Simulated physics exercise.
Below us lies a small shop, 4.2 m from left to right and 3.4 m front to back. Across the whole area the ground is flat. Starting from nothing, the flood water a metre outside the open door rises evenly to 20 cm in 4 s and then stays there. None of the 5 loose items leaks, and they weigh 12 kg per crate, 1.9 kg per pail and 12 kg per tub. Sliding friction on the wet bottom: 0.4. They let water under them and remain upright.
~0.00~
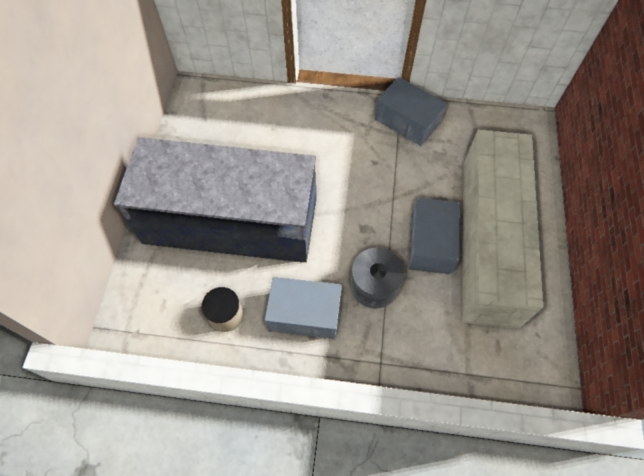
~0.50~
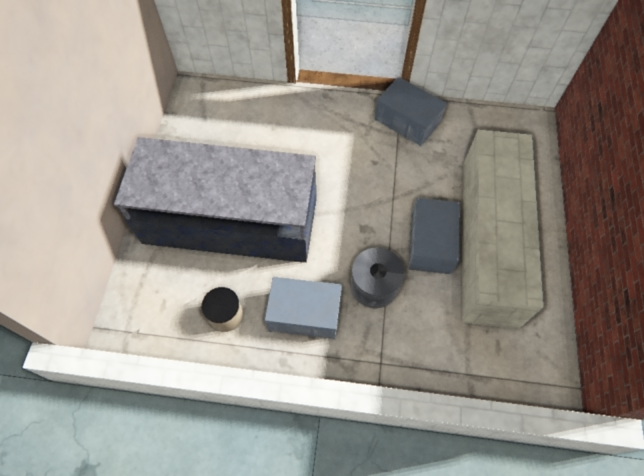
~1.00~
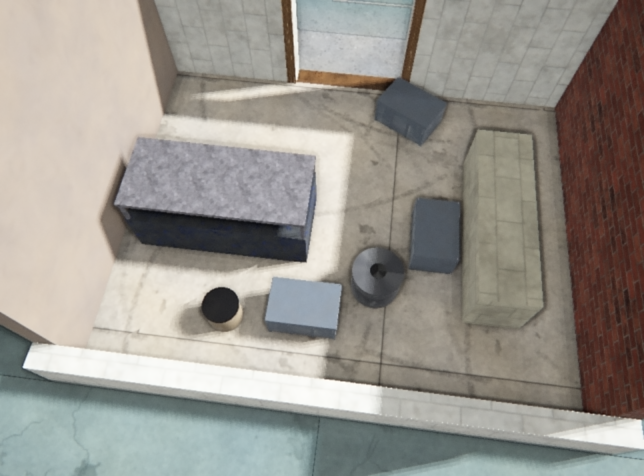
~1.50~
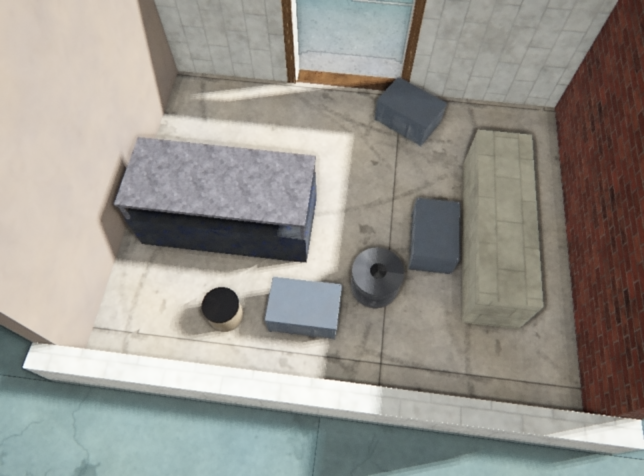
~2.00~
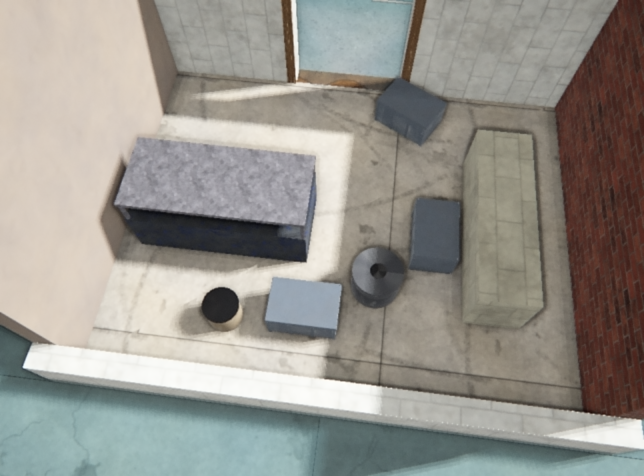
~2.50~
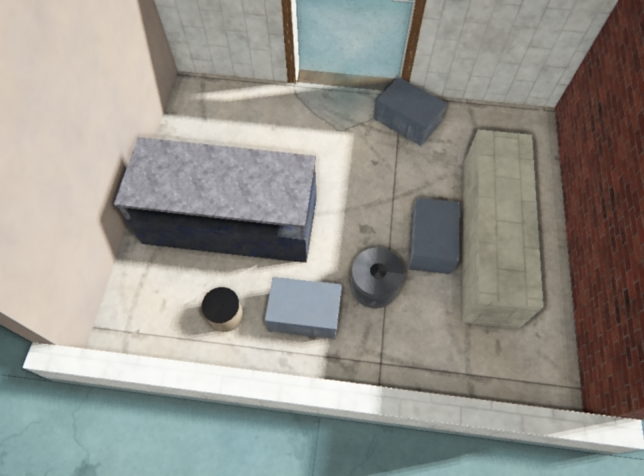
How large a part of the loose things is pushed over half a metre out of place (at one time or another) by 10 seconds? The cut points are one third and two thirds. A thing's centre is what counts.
Most likely a clear majority gets moved that far.
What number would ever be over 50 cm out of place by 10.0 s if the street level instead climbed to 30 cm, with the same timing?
That would make 5 of them.
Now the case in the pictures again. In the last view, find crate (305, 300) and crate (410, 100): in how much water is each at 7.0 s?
First about 5 cm, second about 3 cm.
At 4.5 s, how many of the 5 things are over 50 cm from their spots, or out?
That would be 0.
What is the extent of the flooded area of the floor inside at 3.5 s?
About 2.5 m2.
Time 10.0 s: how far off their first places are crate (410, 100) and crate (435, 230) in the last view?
40 cm, 140 cm.
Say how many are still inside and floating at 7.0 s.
Tally: 2 of them.
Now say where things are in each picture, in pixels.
The first frame shows a crate at (437, 228) rests on the ground; a pail at (220, 304), on the bottom; water covers 0.0 m2; 0 of 5 have shifted.
The second frame shows a crate at (437, 228) rests on the ground; a pail at (220, 304) rests on the ground; 0.0 m2 under water; 0 of 5 have shifted.
The third frame shows a crate at (437, 228), on the bottom; a pail at (220, 304) rests on the ground; 0.0 m2 under water; 0 of 5 have shifted.
The fourth frame shows a crate at (437, 228), on the bottom; a pail at (220, 304) rests on the ground; 0.0 m2 under water; 0 of 5 have shifted.
The fifth frame shows a crate at (437, 228), on the bottom; a pail at (220, 304), on the bottom; 0.0 m2 under water; 0 of 5 have shifted.
The sixth frame shows a crate at (437, 228) rests on the ground; a pail at (220, 304), on the bottom; water covers 0.4 m2; 0 of 5 have shifted.
After 3.5 s 0 of 5 are over 50 cm from their spots; 0 afloat.
After 4.5 s 0 of 5 are over 50 cm from their spots; 0 afloat.
After 7.0 s 3 of 5 are over 50 cm from their spots; 2 afloat.
After 10.0 s 4 of 5 are over 50 cm from their spots, and 4 have been at some point; 3 afloat.
